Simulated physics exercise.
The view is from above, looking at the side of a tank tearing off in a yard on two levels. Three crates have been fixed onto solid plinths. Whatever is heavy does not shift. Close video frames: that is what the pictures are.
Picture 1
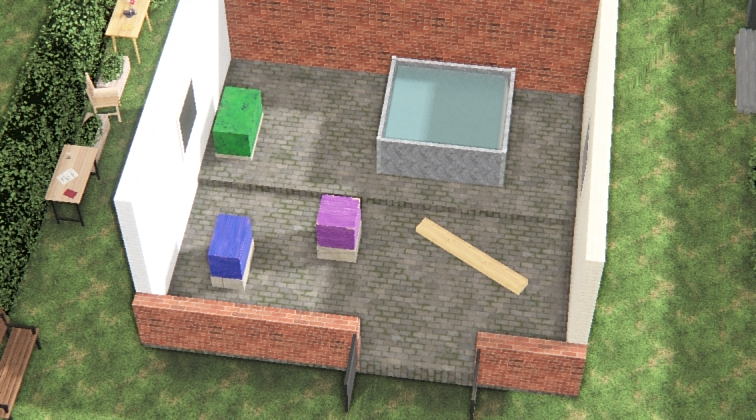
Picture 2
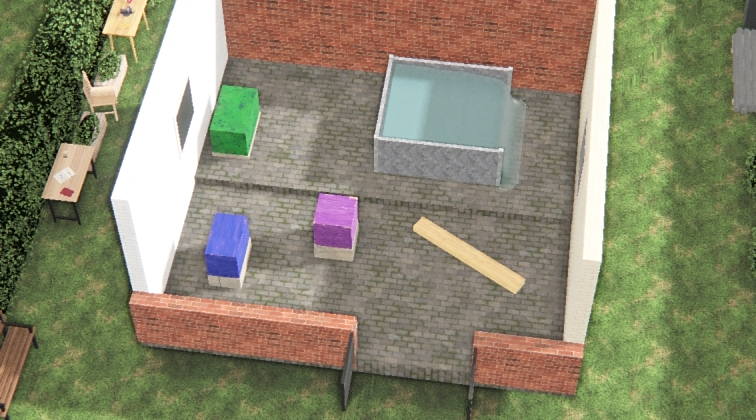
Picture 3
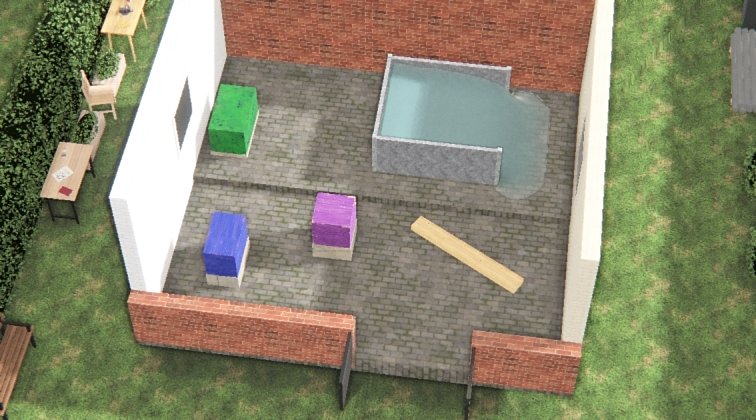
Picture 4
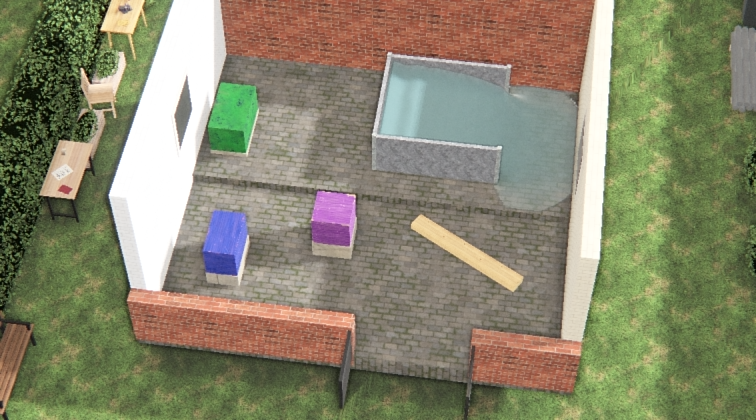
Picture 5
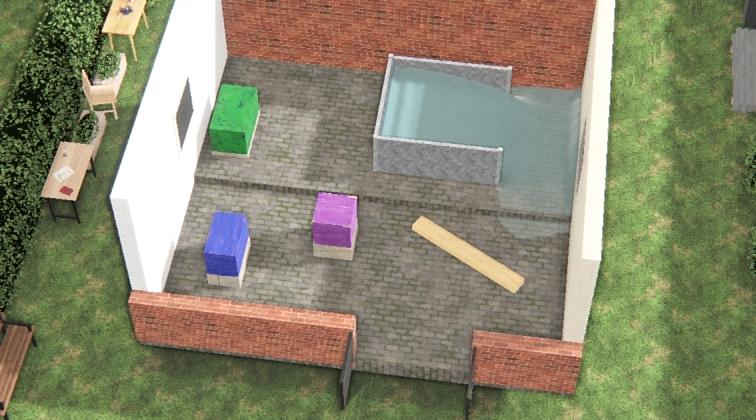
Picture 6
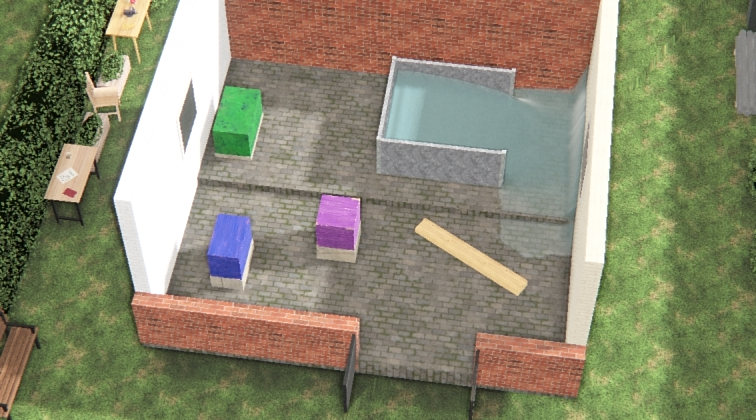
The video shows a walled yard with green, purple and blue blocks, a wooden plank and a water tank whose right side opens, letting water pour out, spread to the right-hand wall and run toward the front over the step.
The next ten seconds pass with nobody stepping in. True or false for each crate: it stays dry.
Green crate: False, it gets wet; blue crate: True, it stays dry; purple crate: True, it stays dry.
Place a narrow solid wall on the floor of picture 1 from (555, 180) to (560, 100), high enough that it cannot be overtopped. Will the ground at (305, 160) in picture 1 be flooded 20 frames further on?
I'd call it waterless.
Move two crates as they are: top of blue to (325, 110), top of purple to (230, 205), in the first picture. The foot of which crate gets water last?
The purple crate.
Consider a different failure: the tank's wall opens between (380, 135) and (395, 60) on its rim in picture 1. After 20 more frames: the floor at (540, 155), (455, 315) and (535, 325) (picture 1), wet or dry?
One by one, they turn out not soaked, not soaked and not soaked.
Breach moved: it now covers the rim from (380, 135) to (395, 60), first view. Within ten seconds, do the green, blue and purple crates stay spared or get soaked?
Well, green is doused and blue is doused, but purple stays clear.
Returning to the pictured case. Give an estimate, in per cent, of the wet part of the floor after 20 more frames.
My best guess is some 55 %.
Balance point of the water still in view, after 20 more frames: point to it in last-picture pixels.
I reckon somewhere around (471, 192).
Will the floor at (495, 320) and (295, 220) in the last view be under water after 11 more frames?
First spot inundated, second spot spared.
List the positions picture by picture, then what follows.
The first picture shows still water in the water tank at (447, 107).
In the second picture, water pours out at (502, 133) and has run to (500, 189).
In the third picture, water pours out at (500, 133) and has run to (517, 196).
In the fourth picture, the front is at (560, 92), out from the gap at (500, 133).
In the fifth picture, water pours out at (501, 134) and has run to (564, 228).
In the sixth picture, water pours out at (504, 137) and has run to (570, 250).
A moment on, water covers 15 % of the floor; the green crate not reached, the blue crate not reached, the purple crate not reached.
Next, water covers 30 % of the floor; the green crate not reached, the blue crate not reached, the purple crate not reached.
Then, water covers 55 % of the floor; the green crate water round its plinth, the blue crate not reached, the purple crate not reached.
Later, water covers 85 % of the floor; the green crate water round its plinth, the blue crate water round its plinth, the purple crate water round its plinth.
In the end, water covers 90 % of the floor; the green crate was topped, the blue crate stayed above the water, the purple crate stayed above the water.
